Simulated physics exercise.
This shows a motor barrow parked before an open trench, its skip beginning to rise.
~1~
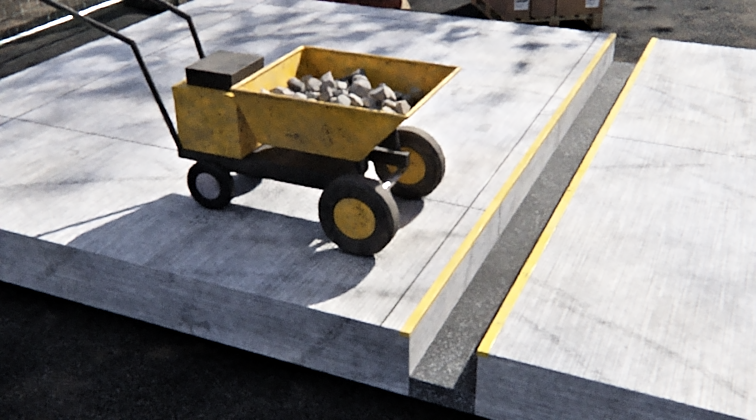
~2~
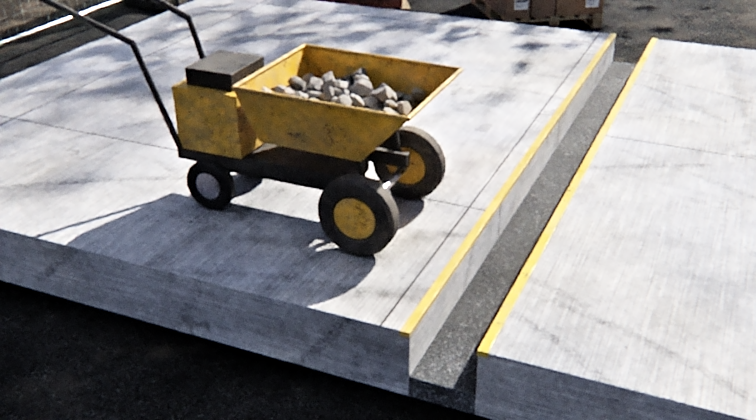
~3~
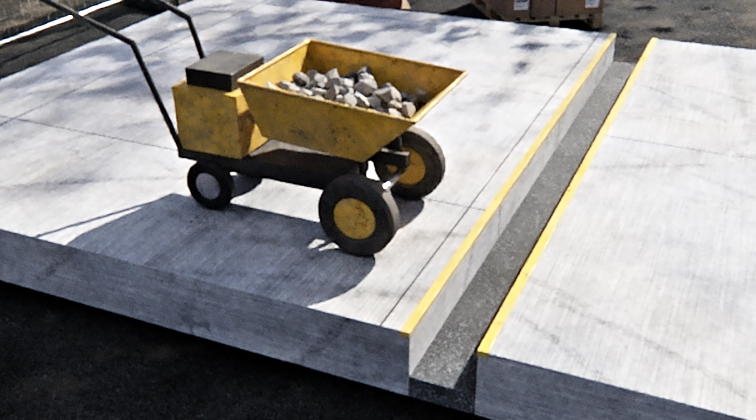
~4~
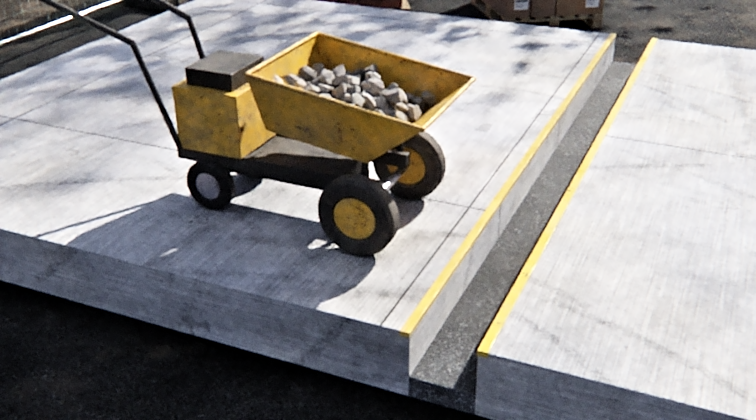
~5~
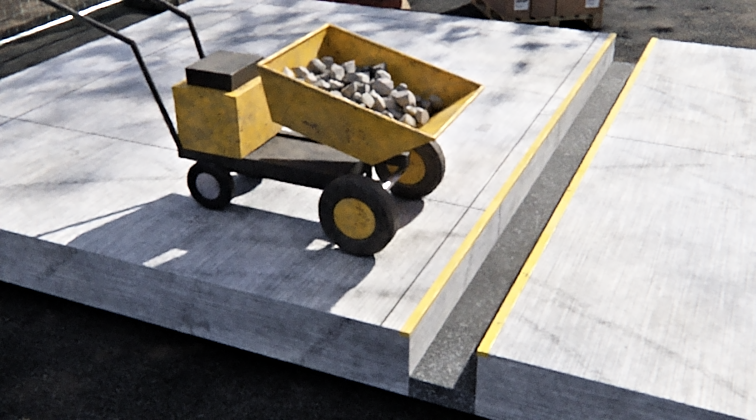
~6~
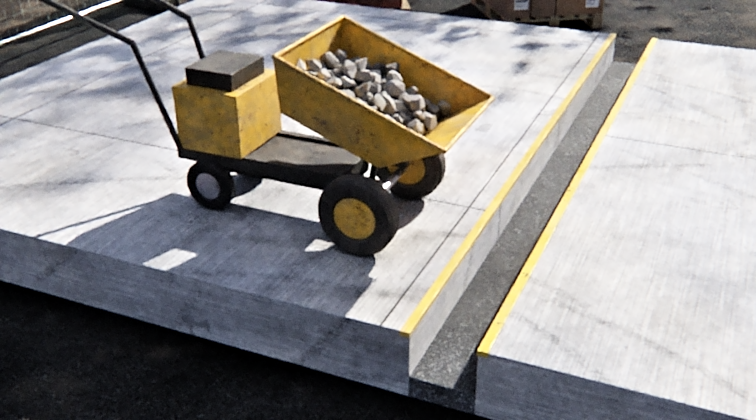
On sunlit pale concrete slabs edged in yellow and split by a narrow dark trench, the view looks down at an angle from a fixed position. A yellow motor barrow with black handles and dark tyres stands left of the trench, its skip loaded with grey broken stones. The skip tilts forward toward the right, barely at first, then clearly, its back rising while the wheels stay still.
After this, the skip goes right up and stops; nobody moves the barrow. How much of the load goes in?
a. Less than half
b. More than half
Answer: B.
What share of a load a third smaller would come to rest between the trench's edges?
Share: Approx. 90 %.
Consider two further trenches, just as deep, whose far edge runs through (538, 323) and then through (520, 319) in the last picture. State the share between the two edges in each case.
The first try lands around 100 %, the second around 90 %.
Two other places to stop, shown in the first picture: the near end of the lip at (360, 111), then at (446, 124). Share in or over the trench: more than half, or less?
Case one - a majority; case two - a minority.
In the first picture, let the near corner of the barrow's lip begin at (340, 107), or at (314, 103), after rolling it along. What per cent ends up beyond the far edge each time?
About 0 per cent first, about 0 per cent second.
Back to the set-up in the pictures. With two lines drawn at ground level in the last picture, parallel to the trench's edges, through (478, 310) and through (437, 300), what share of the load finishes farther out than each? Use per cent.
Estimate: 40 %, then 90 %.
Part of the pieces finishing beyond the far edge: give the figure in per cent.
Around 15 %.
Soon, skip tipped steeply; all in the skip.
A while on, skip tipped right over; about half in the skip; about a third in or heaped over the trench; a small part beyond it.
Towards the end, skip tipped right over; a small part in the skip; most in or heaped over the trench; a small part beyond it.
Finally, skip tipped right over; a small part in the skip; most in or heaped over the trench; a small part beyond it.
